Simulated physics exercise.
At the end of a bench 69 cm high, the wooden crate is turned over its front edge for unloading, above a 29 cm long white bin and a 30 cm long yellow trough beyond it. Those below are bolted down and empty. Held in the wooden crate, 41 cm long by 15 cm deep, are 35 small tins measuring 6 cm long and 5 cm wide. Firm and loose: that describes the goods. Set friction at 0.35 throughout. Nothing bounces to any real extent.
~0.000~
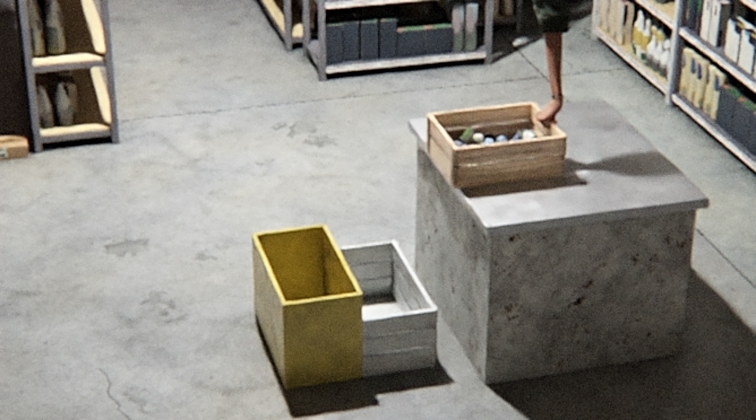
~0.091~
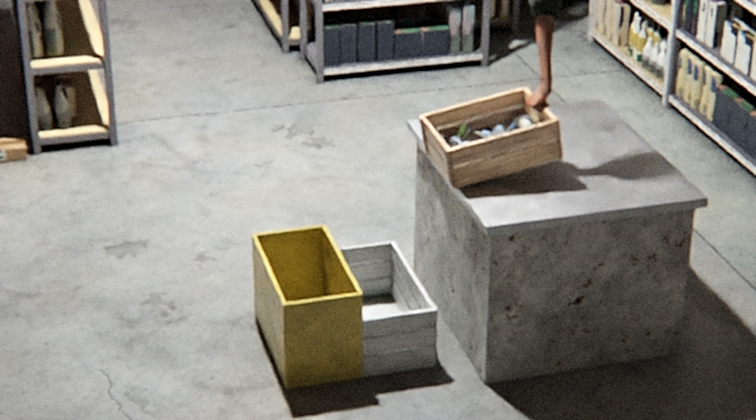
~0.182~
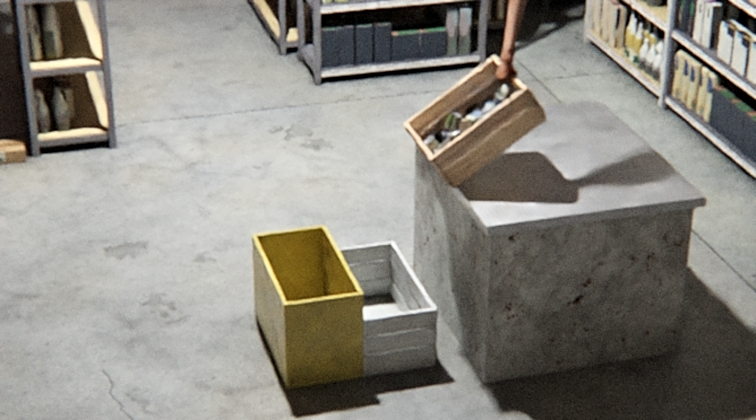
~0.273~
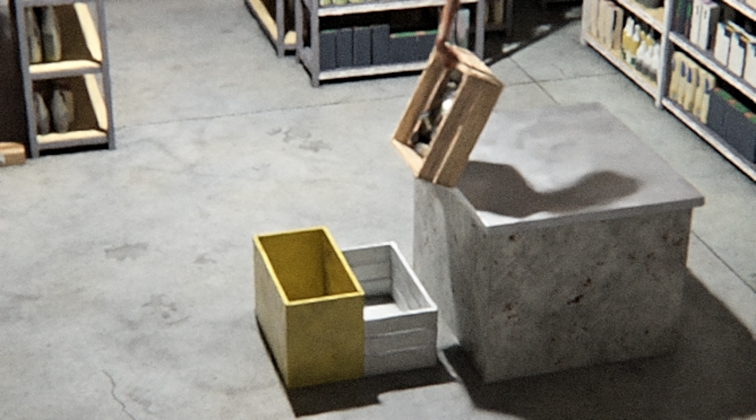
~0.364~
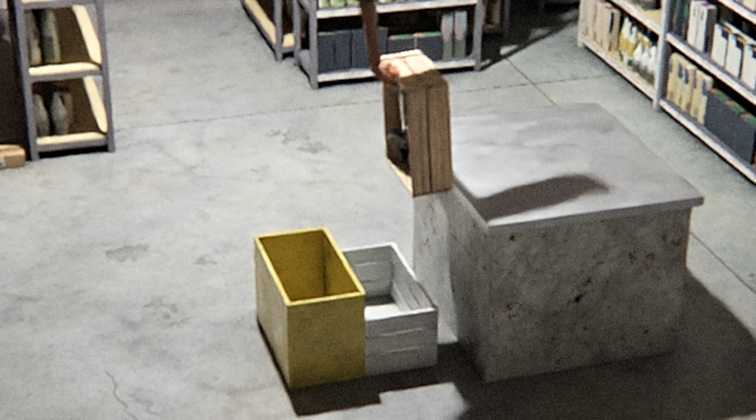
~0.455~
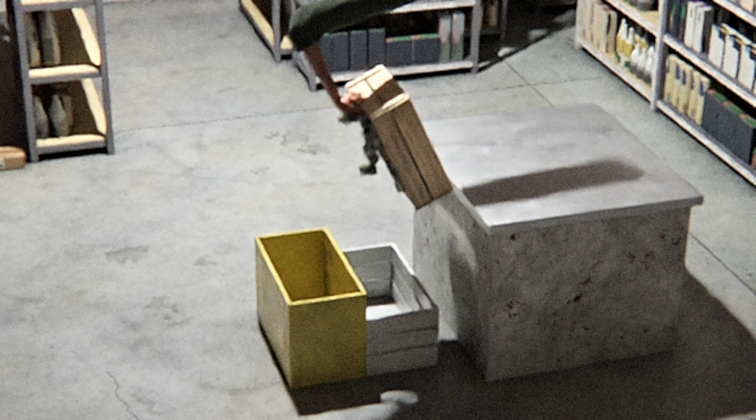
A hand turns a wooden crate over the bench edge until small items start coming out.
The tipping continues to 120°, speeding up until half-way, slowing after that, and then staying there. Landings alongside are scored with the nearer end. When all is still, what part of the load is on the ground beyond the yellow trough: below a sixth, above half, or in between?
Once it all settles, the ground beyond the yellow trough holds one-sixth to one-half of the load.
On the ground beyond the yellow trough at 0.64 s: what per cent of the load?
About 0 per cent.
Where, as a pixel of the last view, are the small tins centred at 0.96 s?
The middle lies close to (291, 339).
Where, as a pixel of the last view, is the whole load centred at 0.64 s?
Centre: Approx. (308, 238).
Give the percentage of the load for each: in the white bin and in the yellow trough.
My estimate is some 35 per cent, then some 25 per cent.
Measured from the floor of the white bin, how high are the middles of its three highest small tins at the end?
I'd say near 12 cm.
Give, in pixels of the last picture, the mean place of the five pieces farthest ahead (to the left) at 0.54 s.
Their mean place is roughly (305, 168) in the last picture.
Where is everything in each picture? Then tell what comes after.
In the first picture (we follow the rim corner now nearest the camera), wooden crate at (458, 148); white bin at (366, 319); tilt 0°; nothing out yet.
In the second picture, wooden crate at (451, 149); tilt 10°.
In the third picture, wooden crate at (434, 156); tilt 34°.
In the fourth picture, wooden crate at (418, 173); tilt 64°.
In the fifth picture, wooden crate at (412, 194); tilt 94°.
In the sixth picture, wooden crate at (415, 207); white bin at (370, 318); tilt 115°; 7 out, the lowest tin at (368, 170).
After 0.54 s, tilt 120°; 6 still in the wooden crate and 29 in the air.
After 0.64 s, tilt 120°; 4 still in the wooden crate, 1 in the white bin, 3 in the yellow trough and 27 in the air.
After 0.78 s, tilt 120°; 5 in the white bin, 9 in the yellow trough, 13 on the ground beyond the yellow trough and 8 in the air.
Final count (at 0.96 s), 12 in the white bin, 9 in the yellow trough and 14 on the ground beyond the yellow trough. Asked share, 14 of 35, 40 per cent.
